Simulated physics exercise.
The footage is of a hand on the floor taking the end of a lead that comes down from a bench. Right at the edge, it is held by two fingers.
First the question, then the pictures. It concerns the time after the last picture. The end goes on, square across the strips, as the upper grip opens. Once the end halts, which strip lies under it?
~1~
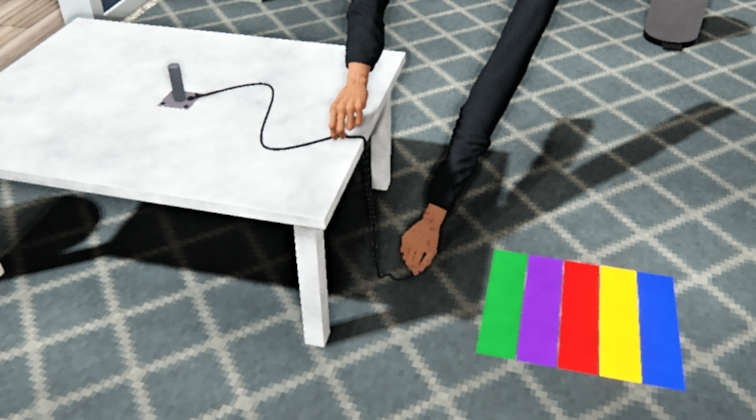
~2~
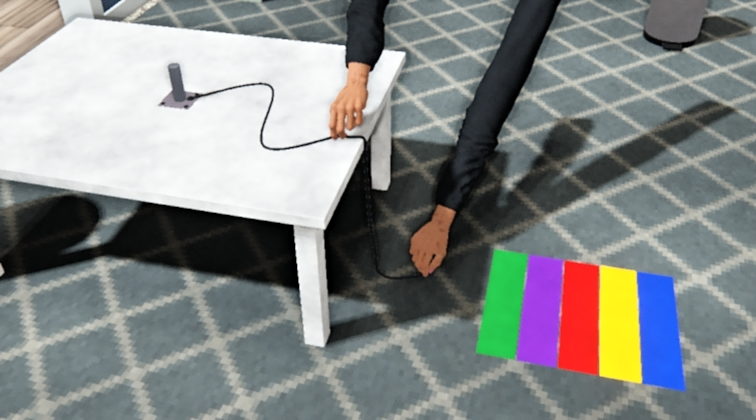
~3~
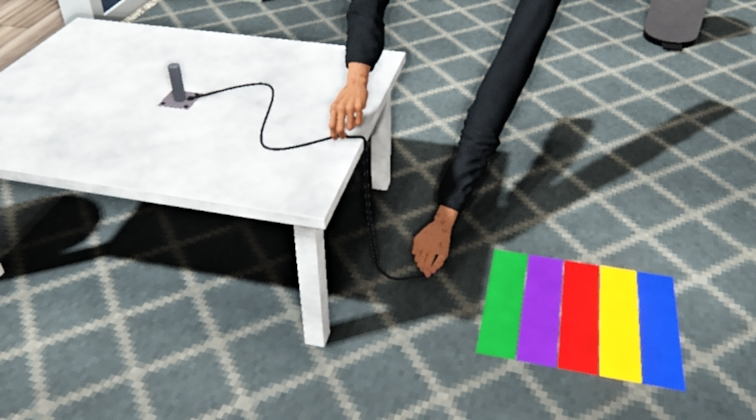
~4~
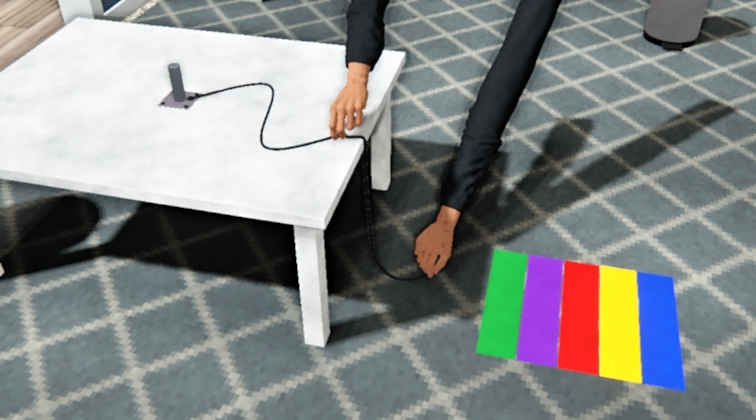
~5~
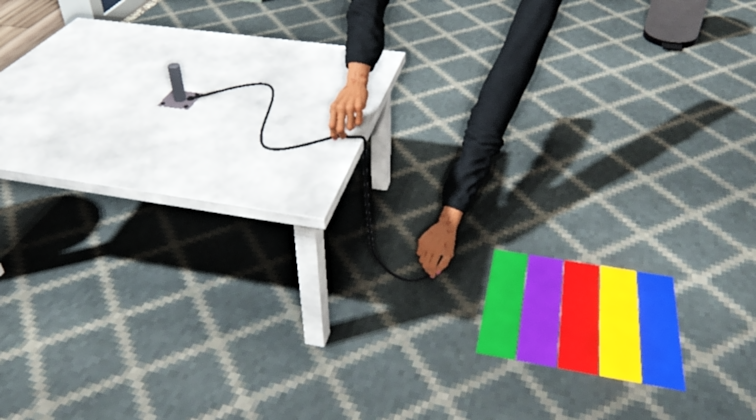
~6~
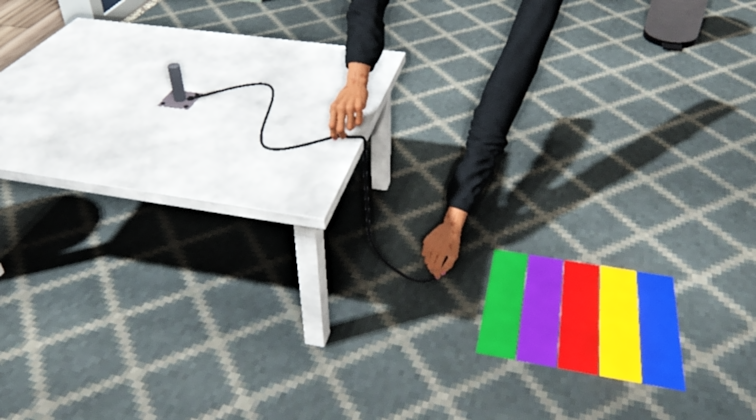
The blue strip lies under it.
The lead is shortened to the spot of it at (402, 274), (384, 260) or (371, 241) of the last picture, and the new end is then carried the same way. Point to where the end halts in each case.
Roughly (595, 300), (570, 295), (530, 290).
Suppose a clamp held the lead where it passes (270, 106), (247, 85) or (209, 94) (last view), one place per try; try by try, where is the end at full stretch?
It comes to rest around (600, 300), (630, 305) and (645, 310) respectively.
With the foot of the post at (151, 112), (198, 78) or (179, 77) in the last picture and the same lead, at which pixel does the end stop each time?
Respectively (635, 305), (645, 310) and (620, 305).
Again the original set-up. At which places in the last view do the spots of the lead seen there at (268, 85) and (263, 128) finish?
Roughly at (267, 112), and the other roughly at (350, 125).
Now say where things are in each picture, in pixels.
In the first frame, end (418, 270); green (498, 335); purple (538, 342); red (579, 350); yellow (620, 357); blue (662, 364).
In the second frame, end (428, 272); lead through (223, 90) (272, 100) (264, 146) (346, 137) (368, 197) (376, 260).
In the third frame, end (430, 272).
In the fourth frame, end (433, 273); lead through (223, 90) (272, 100) (264, 146) (346, 137) (367, 197) (376, 259).
In the fifth frame, end (435, 273).
In the sixth frame, end (440, 274); lead through (223, 90) (272, 100) (264, 146) (346, 137) (366, 197) (382, 258).
Early on, end near (581, 297); over red.
Midway, end near (629, 305); over yellow.
At the end of the slack, end near (656, 309); over blue. The blue one.
